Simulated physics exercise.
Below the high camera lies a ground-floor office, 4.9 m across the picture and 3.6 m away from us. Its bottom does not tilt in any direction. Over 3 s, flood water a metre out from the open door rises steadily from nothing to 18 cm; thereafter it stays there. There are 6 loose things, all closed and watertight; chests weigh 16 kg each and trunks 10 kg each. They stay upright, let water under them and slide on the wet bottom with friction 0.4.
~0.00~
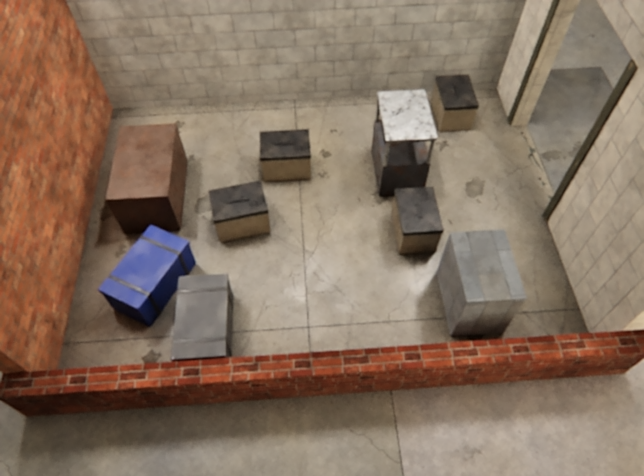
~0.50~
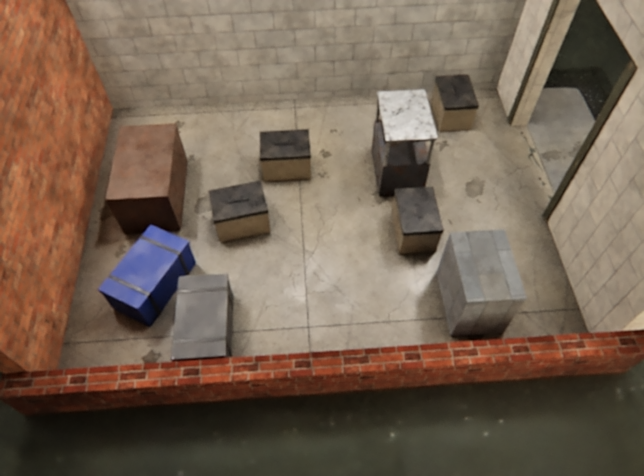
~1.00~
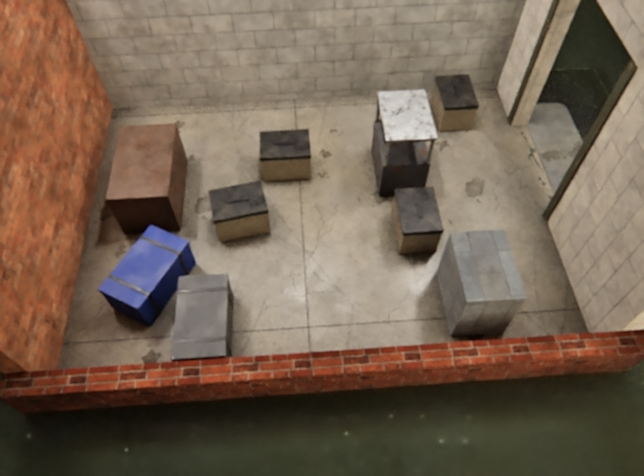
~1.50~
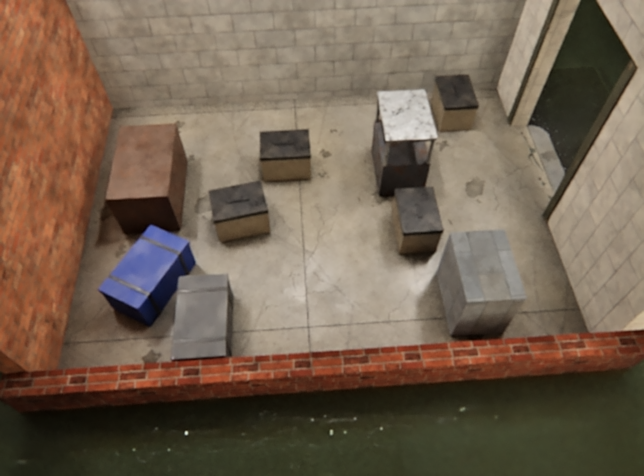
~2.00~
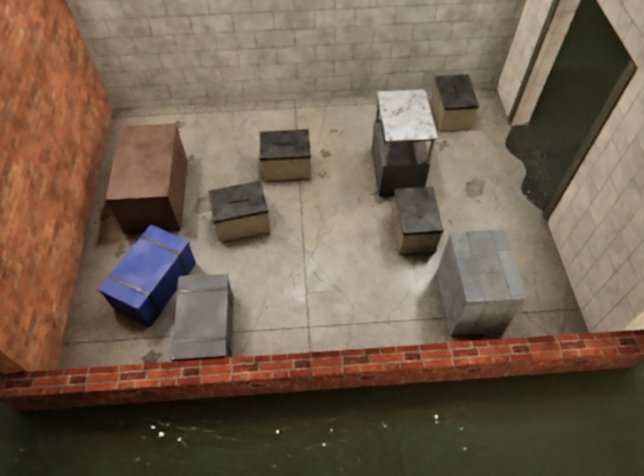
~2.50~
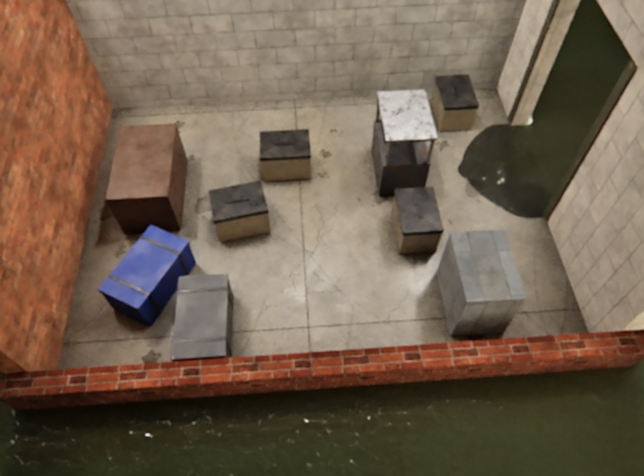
In a walled ground-floor room, dark water rises outside and spreads in through the right doorway.
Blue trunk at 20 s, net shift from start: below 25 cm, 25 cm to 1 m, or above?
Above 1 m.
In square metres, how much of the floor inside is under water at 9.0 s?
At that time the wet patch spans about 16 m2.
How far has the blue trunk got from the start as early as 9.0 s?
It has shifted about 30 cm.
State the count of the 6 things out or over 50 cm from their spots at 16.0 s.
I get 5.
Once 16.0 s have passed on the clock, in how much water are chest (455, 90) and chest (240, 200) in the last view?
Close to 15 and 10 centimetres.
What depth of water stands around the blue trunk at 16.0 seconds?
About 13 cm.
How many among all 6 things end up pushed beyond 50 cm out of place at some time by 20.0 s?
By my tally, 6.
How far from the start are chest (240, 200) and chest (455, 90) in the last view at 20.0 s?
100 cm, 300 cm.
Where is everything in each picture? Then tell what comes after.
In the first picture, the blue trunk at (145, 265), on the bottom; 0.0 m2 under water; 0 of 6 have shifted.
In the second picture, the blue trunk at (145, 265) rests on the ground; water covers 0.0 m2; 0 of 6 have shifted.
In the third picture, the blue trunk at (145, 265), on the bottom; water covers 0.0 m2; 0 of 6 have shifted.
In the fourth picture, the blue trunk at (145, 265), on the bottom; 0.0 m2 under water; 0 of 6 have shifted.
In the fifth picture, the blue trunk at (145, 265), on the bottom; water covers 0.1 m2; 0 of 6 have shifted.
In the sixth picture, the blue trunk at (145, 265), on the bottom; water covers 0.8 m2; 0 of 6 have shifted.
After 4.0 s the blue trunk is near (145, 265), 0.0 m from its start, aground; 0 afloat.
After 9.0 s the blue trunk is near (119, 252), 0.3 m from its start, afloat; 3 afloat.
After 16.0 s the blue trunk is near (179, 230), 0.4 m from its start, afloat; 6 afloat.
After 20.0 s the blue trunk is near (343, 147), 2.3 m from its start, afloat; 6 afloat.
